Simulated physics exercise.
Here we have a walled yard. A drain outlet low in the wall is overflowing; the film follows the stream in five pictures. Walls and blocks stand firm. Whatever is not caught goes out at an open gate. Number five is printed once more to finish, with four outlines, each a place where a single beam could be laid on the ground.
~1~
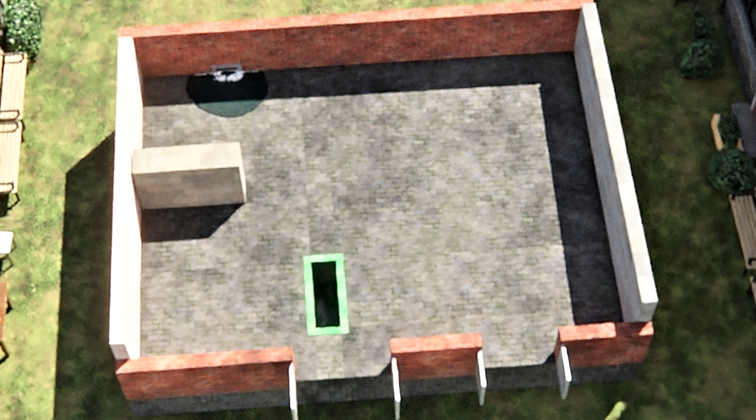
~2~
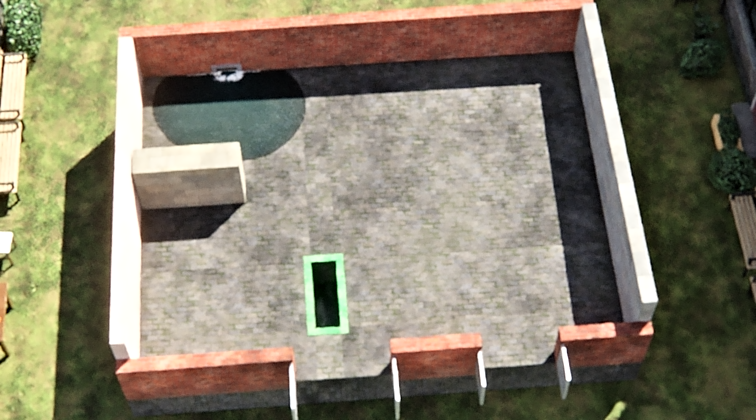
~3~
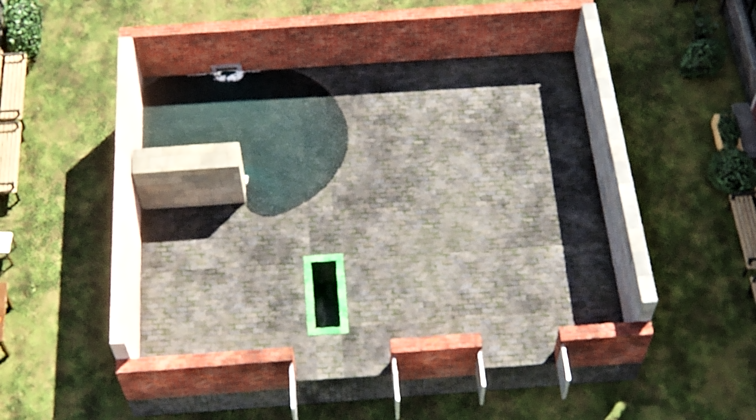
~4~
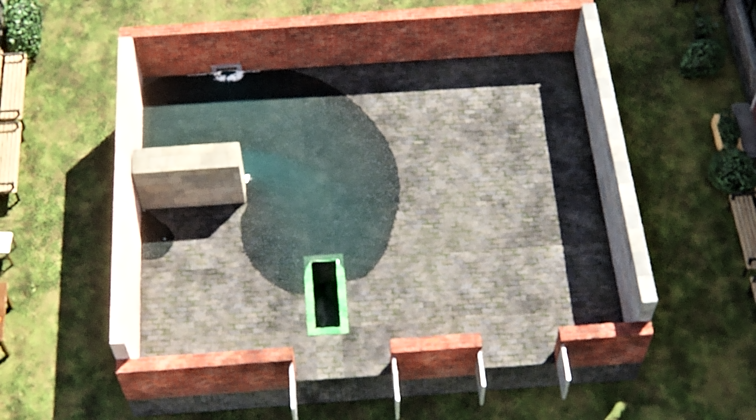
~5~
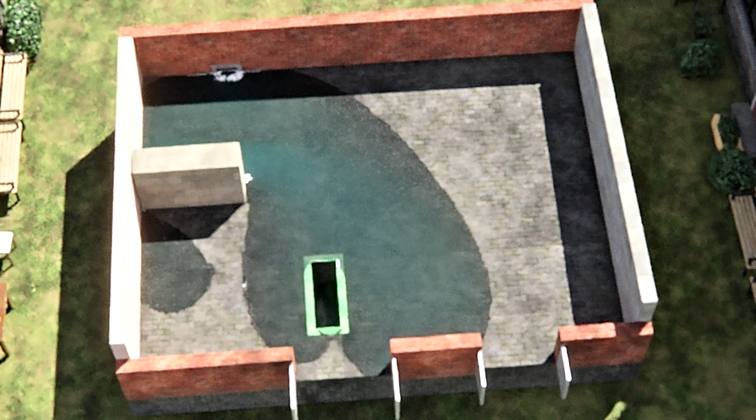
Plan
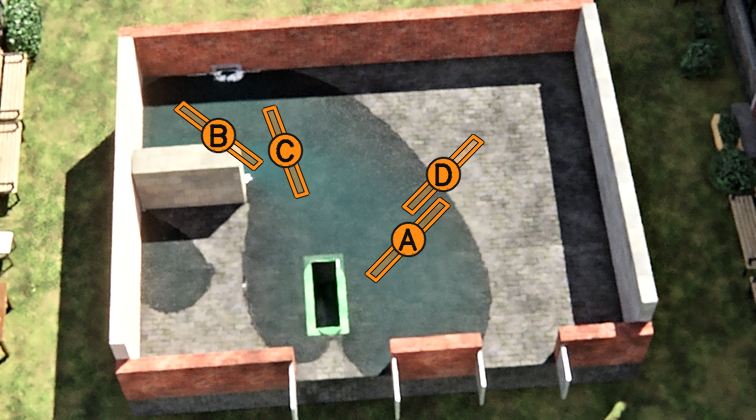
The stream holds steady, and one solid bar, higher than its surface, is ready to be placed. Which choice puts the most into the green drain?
A works best here.
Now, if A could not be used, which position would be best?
That would be C.
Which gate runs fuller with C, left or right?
The left one.
On the marked copy, A from (371, 277) to (443, 202); B from (179, 106) to (257, 164); C from (269, 108) to (301, 194); D from (408, 209) to (477, 139).
With A, about 59 % of the stream runs into the green drain, about 41 % out by the gates.
With B, about 20 % of the stream runs into the green drain, about 78 % out by the gates.
With C, about 32 % of the stream runs into the green drain, about 66 % out by the gates.
With D, about 20 % of the stream runs into the green drain, about 79 % out by the gates.
